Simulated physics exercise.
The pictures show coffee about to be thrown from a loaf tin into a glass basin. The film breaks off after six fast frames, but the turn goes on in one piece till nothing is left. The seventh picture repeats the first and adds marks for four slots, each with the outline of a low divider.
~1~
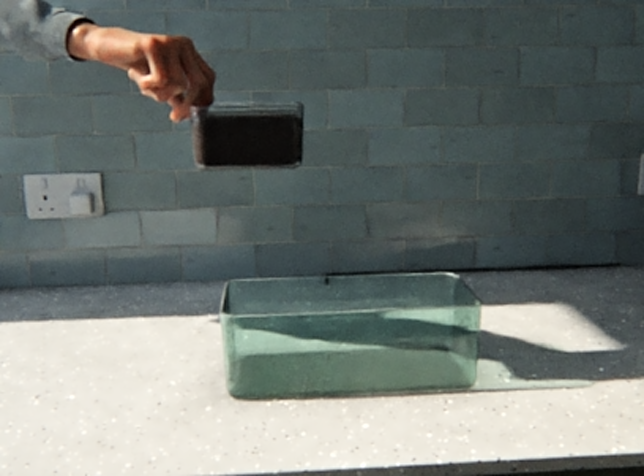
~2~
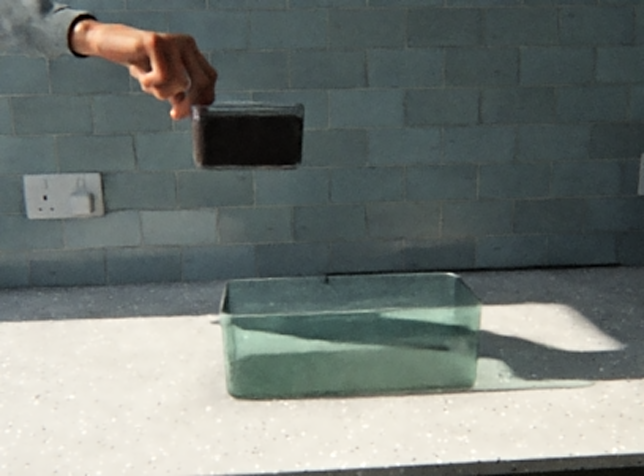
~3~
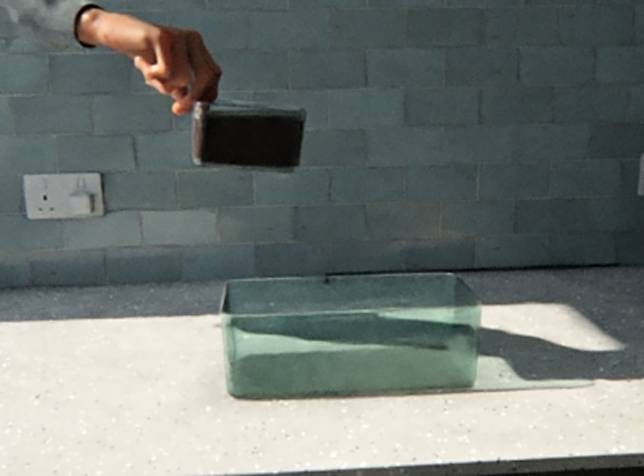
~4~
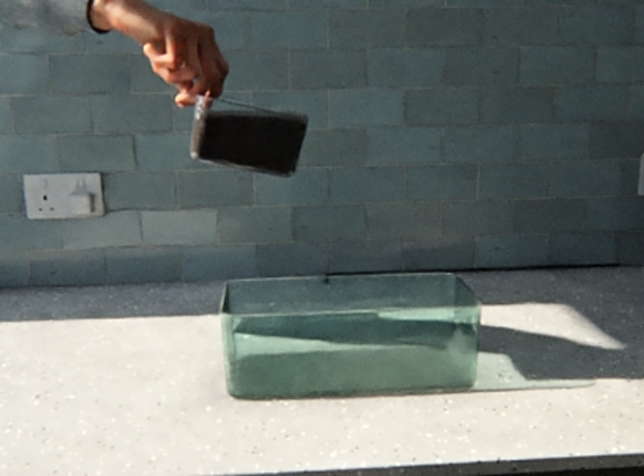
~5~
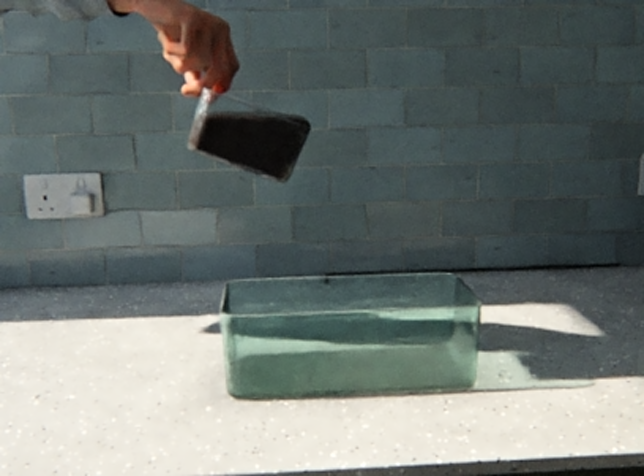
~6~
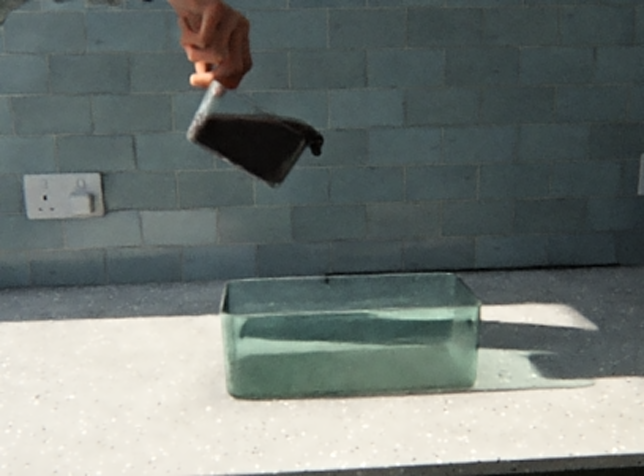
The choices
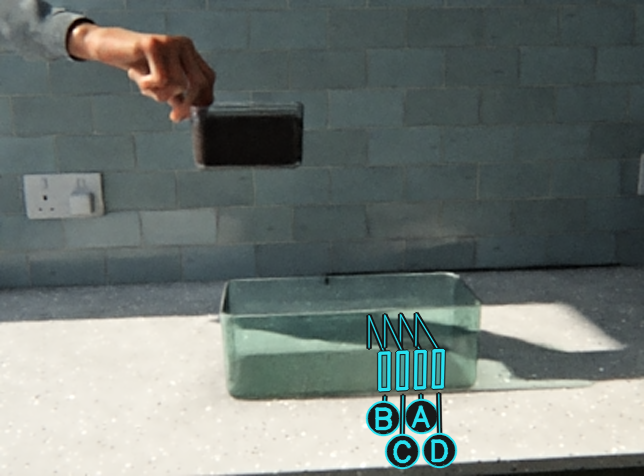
A hand holds a small, clear-sided container of dark coffee level above a greenish glass basin on a speckled counter, before a tiled wall. The hand shifts right and tilts the container, its right end dipping steadily lower. Dark coffee then reaches over the right-hand lip and begins to hang down.
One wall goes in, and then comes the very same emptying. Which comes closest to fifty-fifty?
B beats the others.
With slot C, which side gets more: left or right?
More ends on the left.
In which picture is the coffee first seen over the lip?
In picture 5.
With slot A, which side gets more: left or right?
The left side.
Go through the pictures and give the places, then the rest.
Upright, lip at (300, 103); basin from (227, 396) to (476, 384); nothing has left yet.
Upright, lip at (300, 104); nothing has left yet.
Tipped about 6°, lip at (302, 108); nothing has left yet.
Tipped about 13°, lip at (305, 115); nothing has left yet.
Tipped about 22°, lip at (307, 124); coffee is over the lip, down to (307, 124).
Tipped about 32°, lip at (308, 135); coffee is over the lip, down to (314, 151).
On the marked copy, A at (420, 394); B at (384, 396); C at (402, 395); D at (438, 393).
If A is chosen, about 93 % ends left of the wall and 4 % right of it; 3 % is lost outside.
If B is chosen, about 49 % ends left of the wall and 48 % right of it; 3 % is lost outside.
If C is chosen, about 83 % ends left of the wall and 12 % right of it; 5 % is lost outside.
If D is chosen, about 90 % ends left of the wall and 6 % right of it; 4 % is lost outside.
